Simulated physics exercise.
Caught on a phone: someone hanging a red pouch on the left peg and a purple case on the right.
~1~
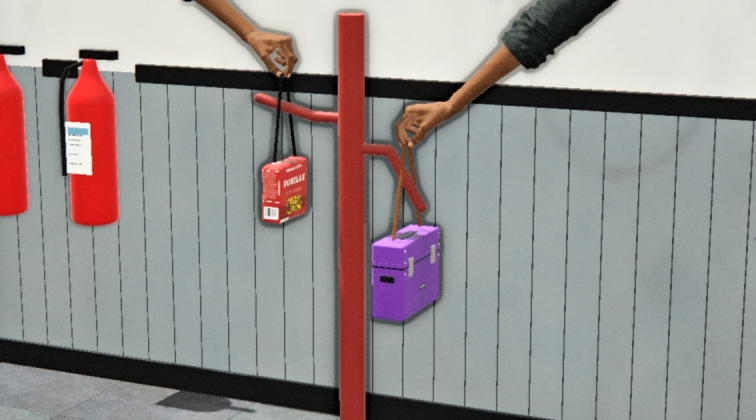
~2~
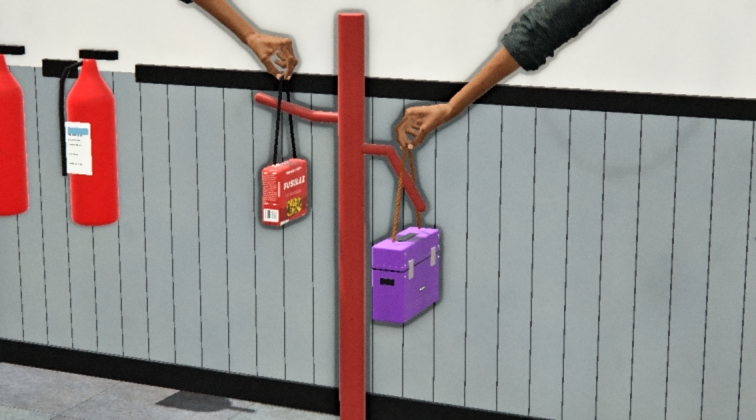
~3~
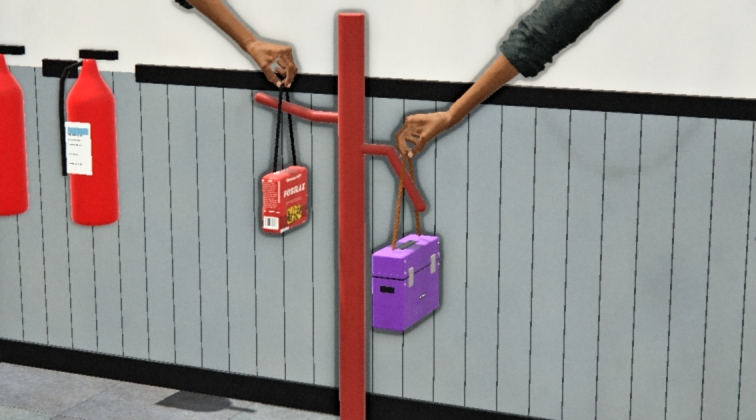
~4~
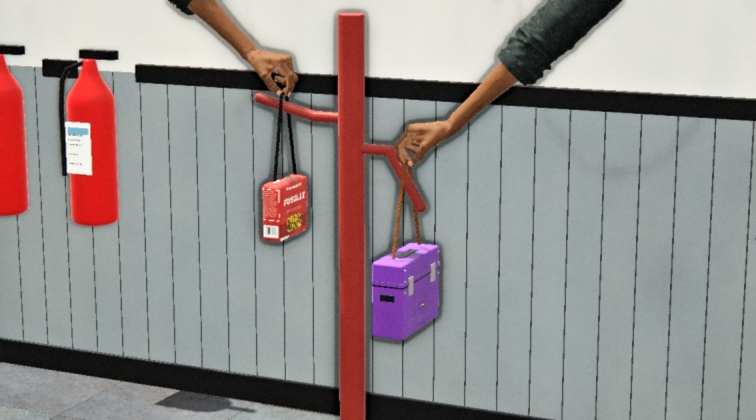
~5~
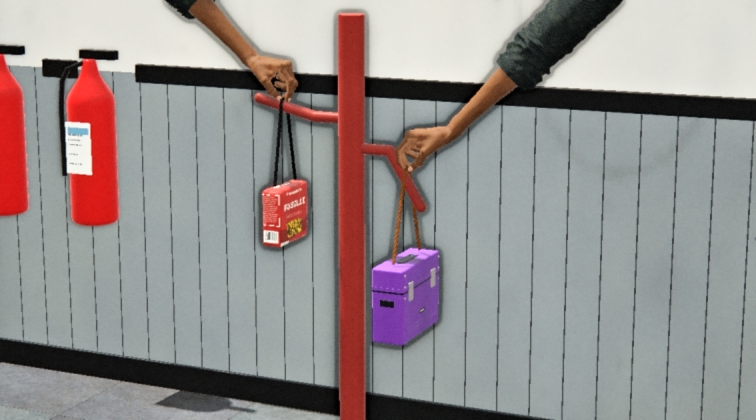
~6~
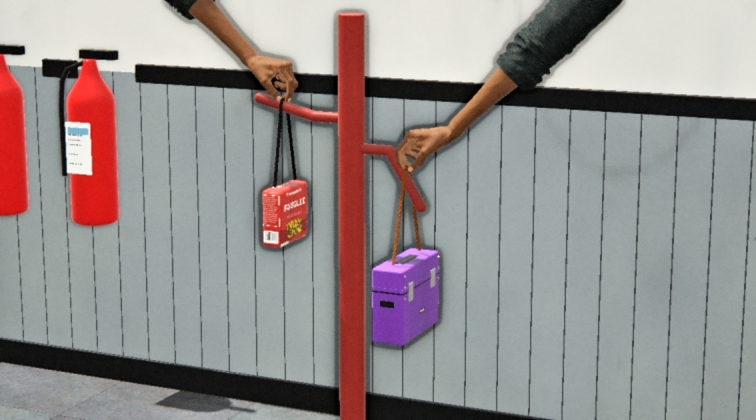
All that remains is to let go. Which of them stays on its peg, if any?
In the end the red pouch holds on, the purple case comes down.
Then, 0.32 s on from there, red pouch still up near (286, 216); purple case falling.
Then, 0.56 s on from there, red pouch still up near (287, 216); purple case on the floor.
In the end, red pouch still up near (287, 216); purple case on the floor. The red pouch remains on its peg and the purple case slips off its peg.
